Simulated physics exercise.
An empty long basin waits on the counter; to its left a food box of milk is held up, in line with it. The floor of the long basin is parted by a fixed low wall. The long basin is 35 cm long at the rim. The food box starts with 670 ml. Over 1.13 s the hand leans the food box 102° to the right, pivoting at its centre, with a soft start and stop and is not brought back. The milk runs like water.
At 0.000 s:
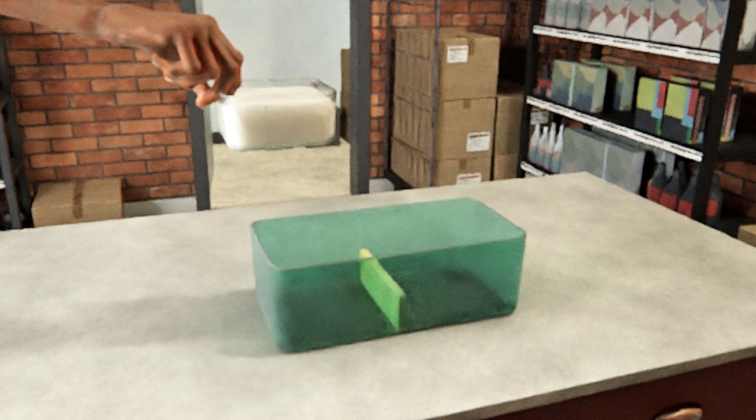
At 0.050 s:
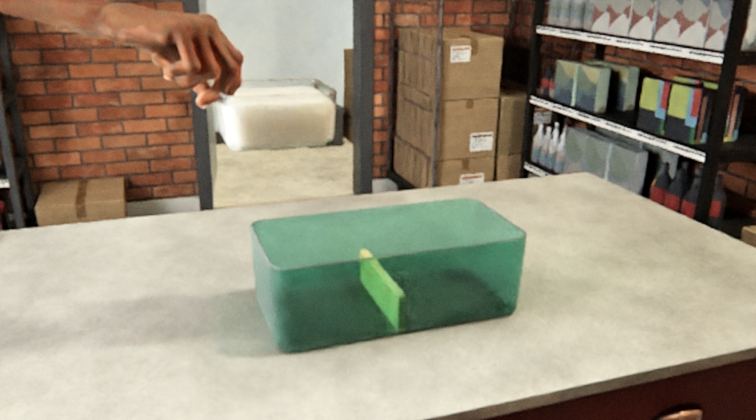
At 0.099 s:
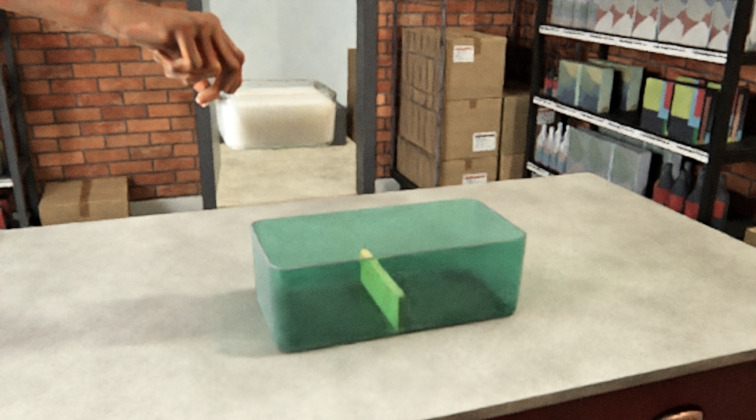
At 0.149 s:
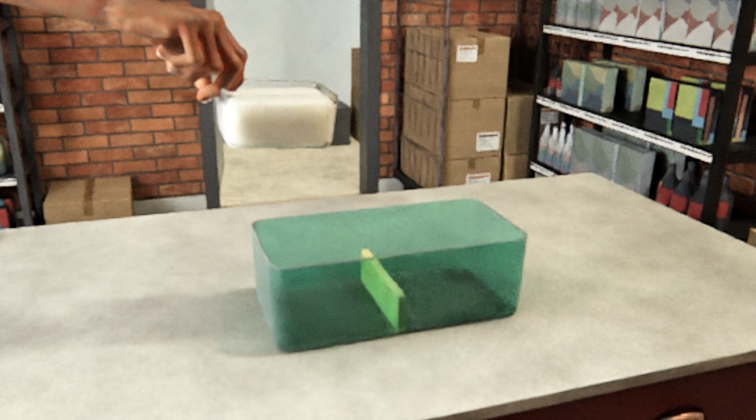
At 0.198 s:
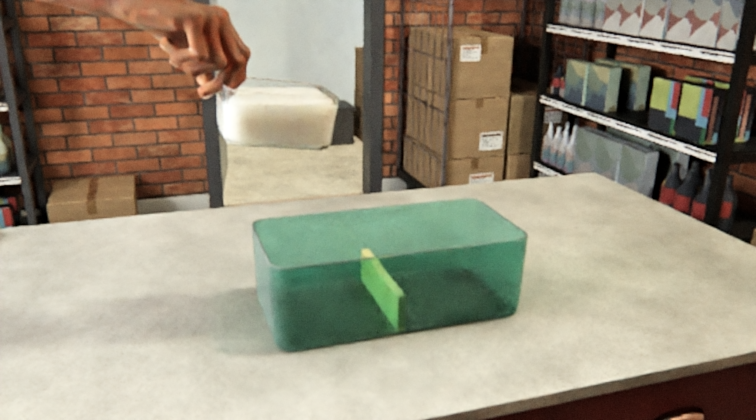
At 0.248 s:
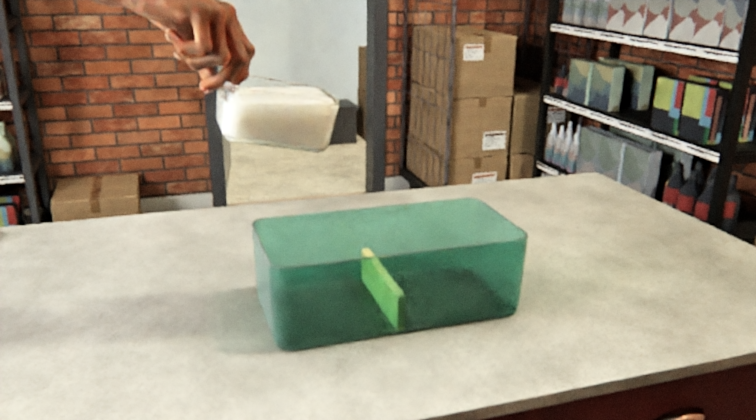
A hand held a clear box of milk above a counter, left of an empty green basin with a bright green divider, keeping it level at first, then slowly leaning it slightly to the right.
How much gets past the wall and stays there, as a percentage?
The far part has some 58 per cent.
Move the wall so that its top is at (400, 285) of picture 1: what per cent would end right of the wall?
In that case some 25 per cent.
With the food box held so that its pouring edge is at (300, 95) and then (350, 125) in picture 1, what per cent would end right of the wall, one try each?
In turn about 0 and 70 per cent.
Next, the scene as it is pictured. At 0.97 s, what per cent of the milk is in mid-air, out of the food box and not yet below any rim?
Near 8 in a hundred.
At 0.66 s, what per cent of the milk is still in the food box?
Near 44 in a hundred.
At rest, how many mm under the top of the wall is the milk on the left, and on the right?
Some 40 mm on the left and 38 mm on the right.
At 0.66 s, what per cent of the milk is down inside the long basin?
Some 16 per cent.
After 0.66 s the tilt is 65° and 43 per cent is still to pour, 6 is left of the wall and 11 right of it.
After 0.97 s the tilt is 97° and 8 per cent is still to pour, 26 is left of the wall and 57 right of it.
After 1.28 s the tilt is 102° and 0 per cent is still to pour, 39 is left of the wall and 58 right of it.
After 1.63 s the tilt is 102° and 0 per cent is still to pour, 41 is left of the wall and 58 right of it.
In the end 41 per cent lies left of the wall, 58 right of it and 1 outside.
